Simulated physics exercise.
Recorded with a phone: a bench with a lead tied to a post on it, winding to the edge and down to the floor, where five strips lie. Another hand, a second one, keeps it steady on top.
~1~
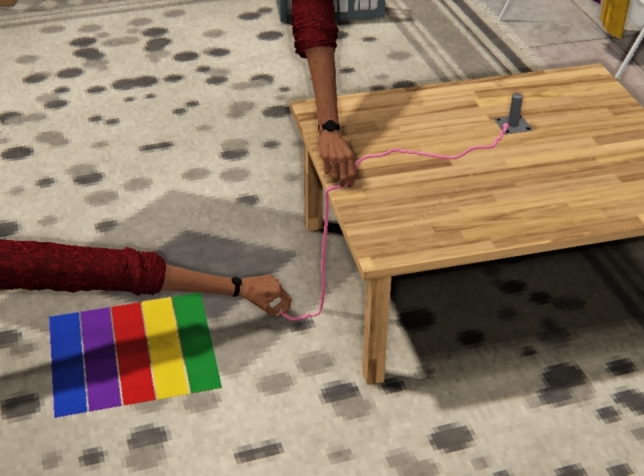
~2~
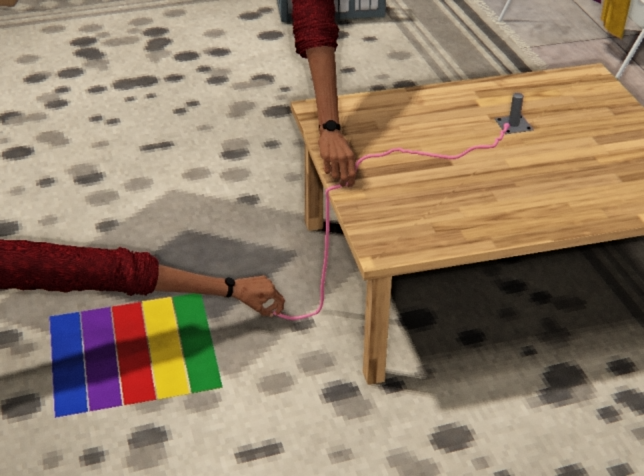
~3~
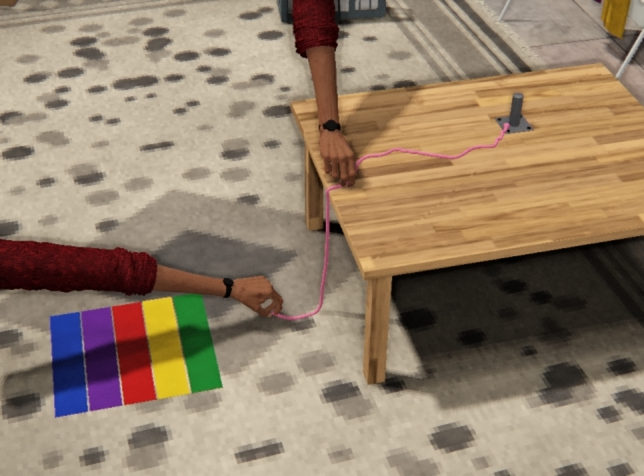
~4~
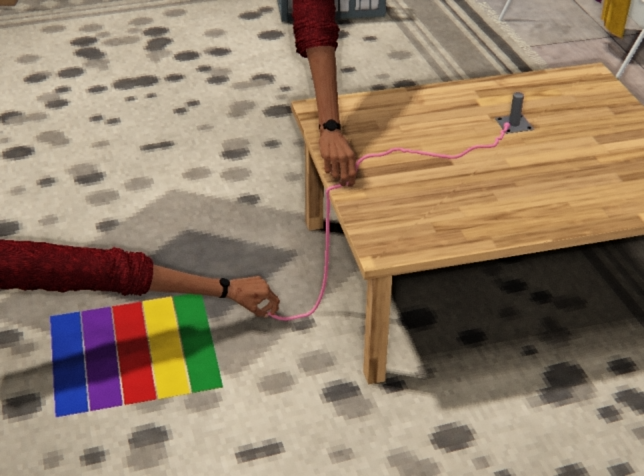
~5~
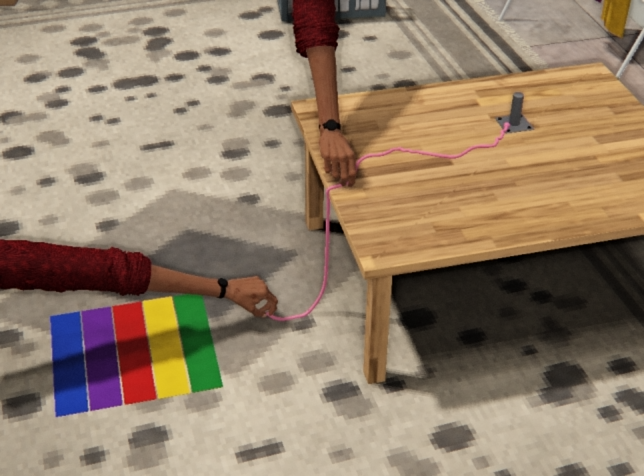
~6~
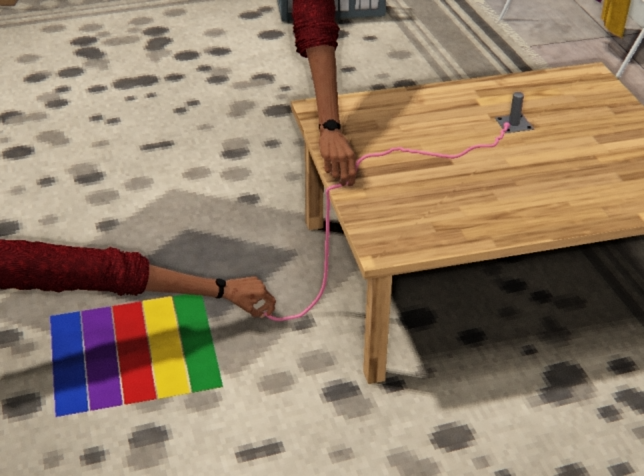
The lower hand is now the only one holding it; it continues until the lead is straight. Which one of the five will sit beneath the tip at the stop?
The red strip will.
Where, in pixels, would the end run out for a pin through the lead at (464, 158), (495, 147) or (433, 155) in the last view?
Per try (px, approx.): (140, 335); (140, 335); (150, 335).
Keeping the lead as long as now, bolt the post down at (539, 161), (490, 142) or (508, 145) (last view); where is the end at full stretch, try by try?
Try by try, about (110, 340), (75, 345) and (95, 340).
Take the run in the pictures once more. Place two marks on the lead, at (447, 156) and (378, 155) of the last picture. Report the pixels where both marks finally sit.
Well, the first one sits at (421, 149), and the second one sits at (356, 169).
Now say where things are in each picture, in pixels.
In the first picture, end (281, 312); green (203, 372); yellow (170, 378); red (137, 384); purple (103, 390); blue (70, 396).
In the second picture, end (274, 313); lead through (496, 139) (442, 157) (378, 156) (337, 187) (327, 245) (322, 297).
In the third picture, end (272, 313).
In the fourth picture, end (269, 313); lead through (497, 139) (443, 156) (378, 155) (338, 187) (327, 245) (321, 298).
In the fifth picture, end (267, 313).
In the sixth picture, end (265, 314); lead through (496, 139) (443, 156) (378, 155) (338, 186) (327, 244) (318, 298).
Soon after, end near (179, 328); over green.
After that, end near (144, 334); over red.
At the stop, end near (122, 337); over red. The red one.
